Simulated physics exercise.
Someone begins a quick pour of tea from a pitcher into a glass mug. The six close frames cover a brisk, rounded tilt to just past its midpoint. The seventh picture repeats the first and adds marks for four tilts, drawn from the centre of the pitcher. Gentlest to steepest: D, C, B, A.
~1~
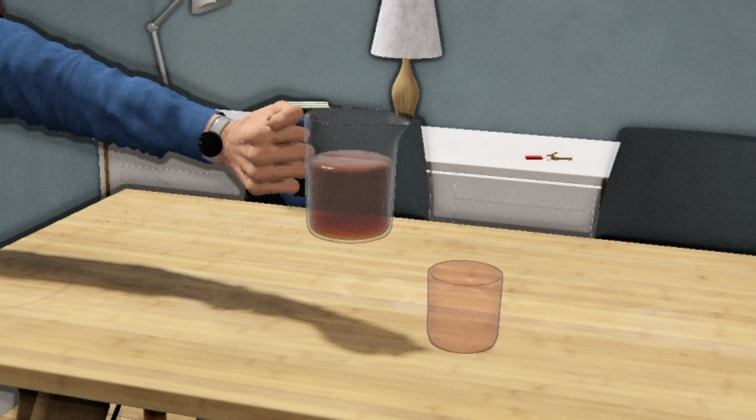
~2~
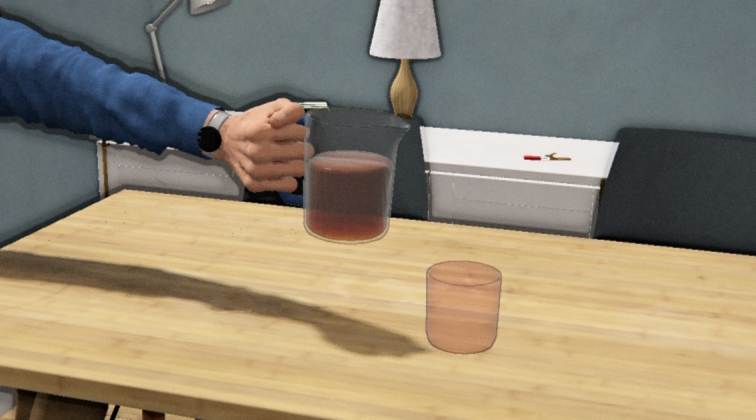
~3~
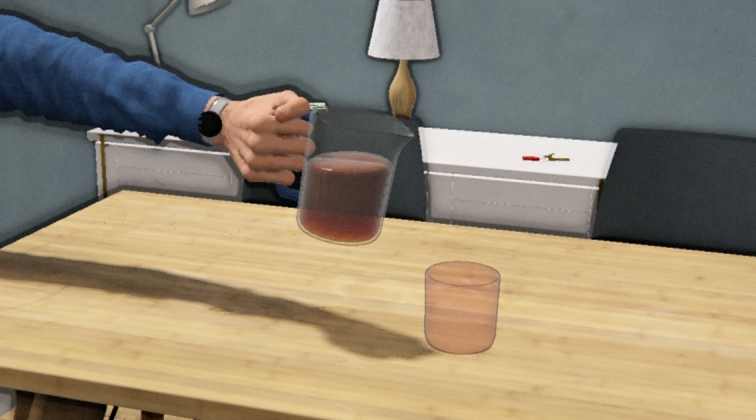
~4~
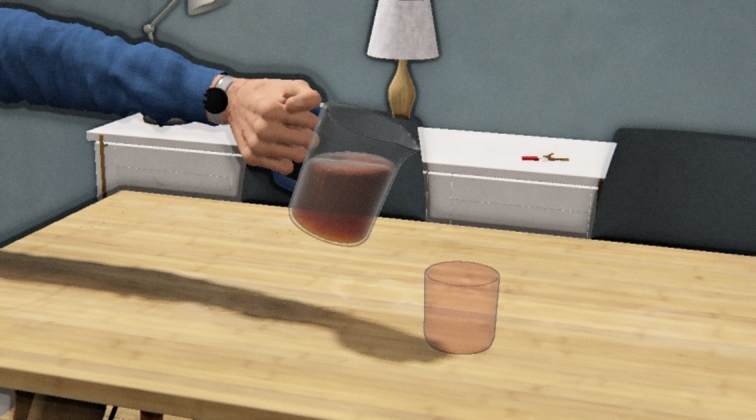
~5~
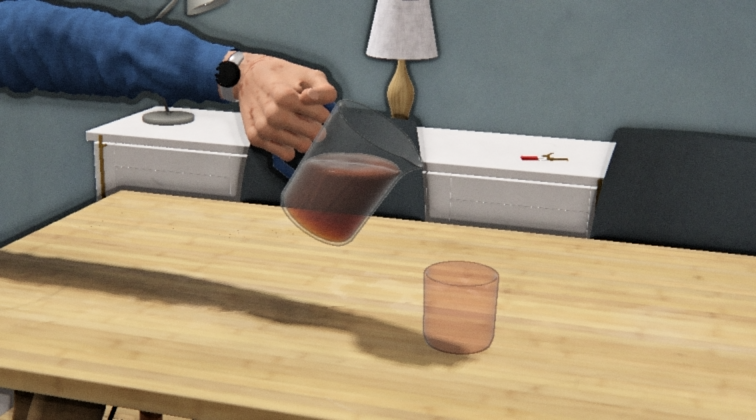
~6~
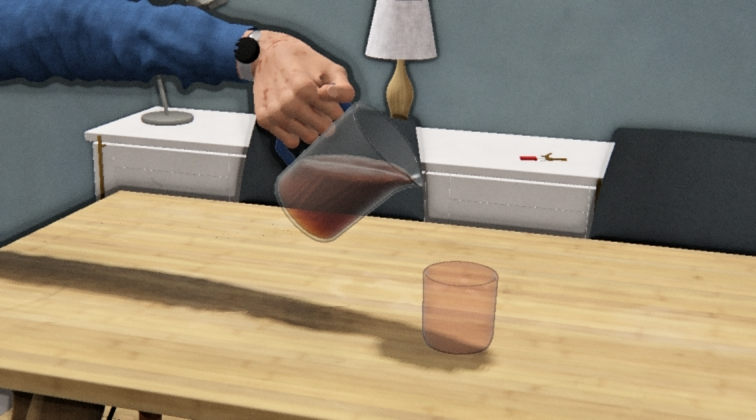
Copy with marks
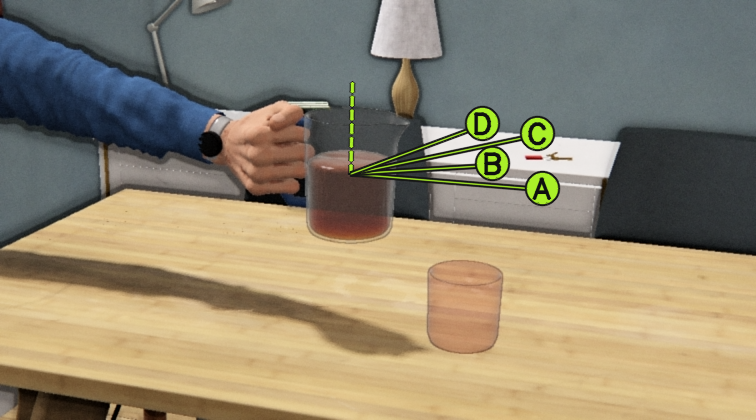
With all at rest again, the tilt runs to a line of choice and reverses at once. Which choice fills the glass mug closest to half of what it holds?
Use line D.
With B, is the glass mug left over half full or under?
Over half.
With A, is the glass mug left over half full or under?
Over half.
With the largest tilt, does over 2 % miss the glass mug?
Yes.
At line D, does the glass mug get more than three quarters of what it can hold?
No.
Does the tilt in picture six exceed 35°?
Yes, it does.
In lime, A at (525, 188); B at (475, 166); C at (521, 138); D at (466, 131).
If A is chosen, the glass mug is filled to the brim; 20 % of the tea is spilt.
If B is chosen, the glass mug is filled to the brim; 6 % of the tea is spilt.
If C is chosen, the glass mug ends with about 78 % of what it can hold.
If D is chosen, the glass mug ends with about 50 % of what it can hold.
